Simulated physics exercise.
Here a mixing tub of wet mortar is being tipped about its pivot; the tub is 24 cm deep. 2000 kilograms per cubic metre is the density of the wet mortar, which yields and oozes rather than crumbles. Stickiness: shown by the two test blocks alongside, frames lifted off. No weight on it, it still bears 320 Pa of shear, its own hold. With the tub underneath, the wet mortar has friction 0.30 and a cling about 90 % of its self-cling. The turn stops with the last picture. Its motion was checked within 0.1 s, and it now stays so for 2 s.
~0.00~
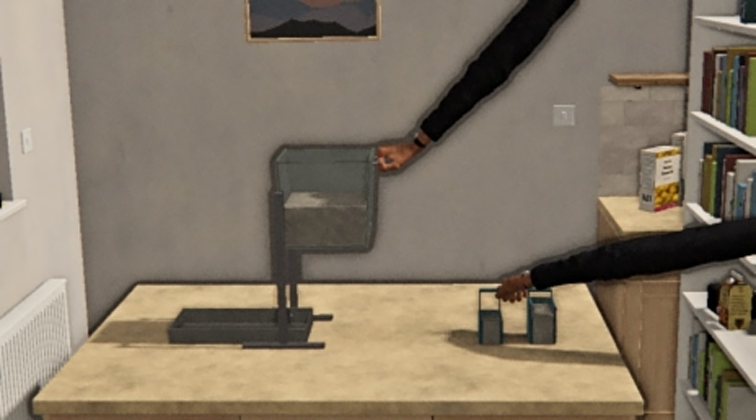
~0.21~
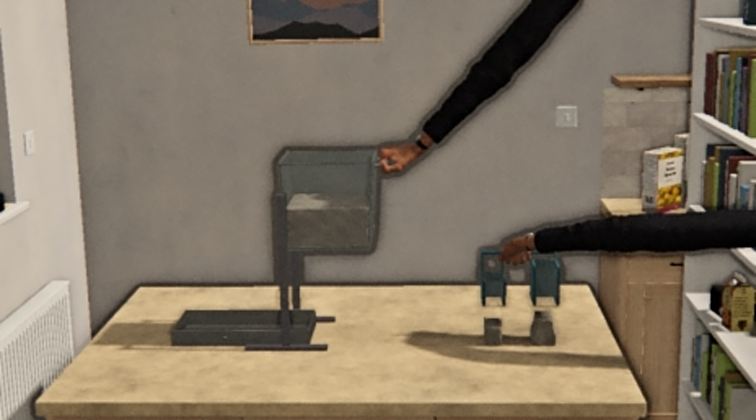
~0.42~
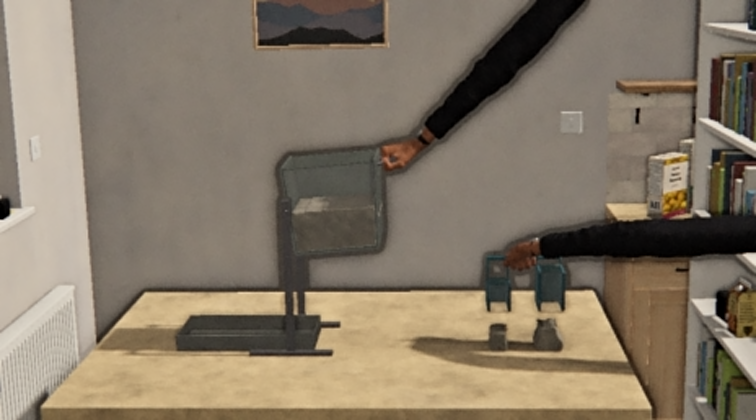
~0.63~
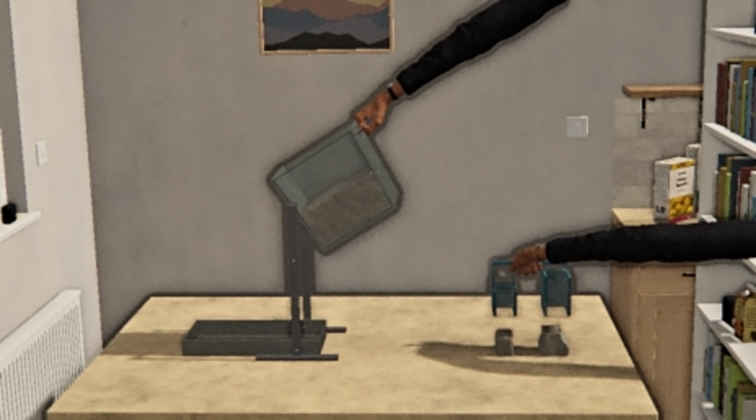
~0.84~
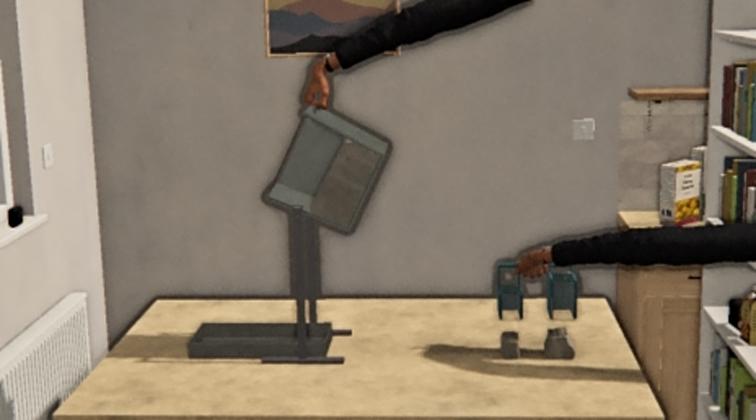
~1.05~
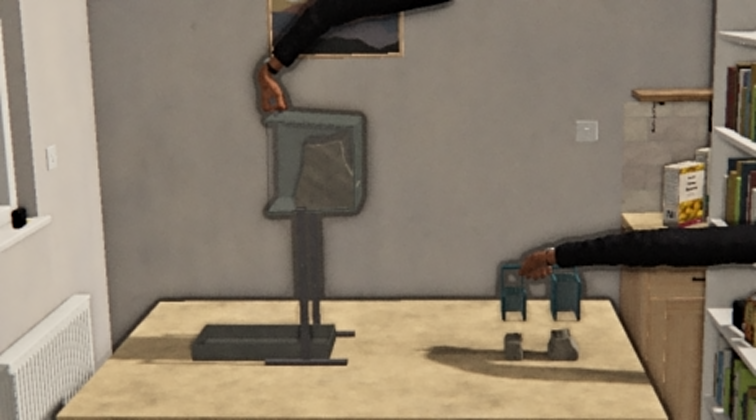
Hand lifting small moulds off two blocks, the right one slumping, while another tilts a tub of grey mortar onto its side.
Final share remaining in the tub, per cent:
Near 70 %.
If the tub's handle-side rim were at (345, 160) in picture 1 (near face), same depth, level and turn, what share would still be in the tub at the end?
I'd put it at close to 100 per cent.
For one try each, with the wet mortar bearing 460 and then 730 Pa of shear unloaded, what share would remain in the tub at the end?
Respectively, close to 80 % and close to 100 %.
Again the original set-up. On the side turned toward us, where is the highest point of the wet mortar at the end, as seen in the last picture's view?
It ends up highest close to (333, 177).
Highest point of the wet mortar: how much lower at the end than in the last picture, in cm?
Roughly 10 cm.
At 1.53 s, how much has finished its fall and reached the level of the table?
Some 0 % has got all the way down.
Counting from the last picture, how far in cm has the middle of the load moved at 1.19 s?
It has moved around 5 centimetres.
After 1.19 s, the tub is at 89 degrees and holds 100 %.
After 1.36 s, the tub is at 89 degrees and holds 80 %.
After 1.53 s, the tub is at 89 degrees and holds 73 %.
After 1.70 s, the tub is at 89 degrees and holds 71 %.
After 3.05 s, at the end, the tub is at 89 degrees and holds 70 %.
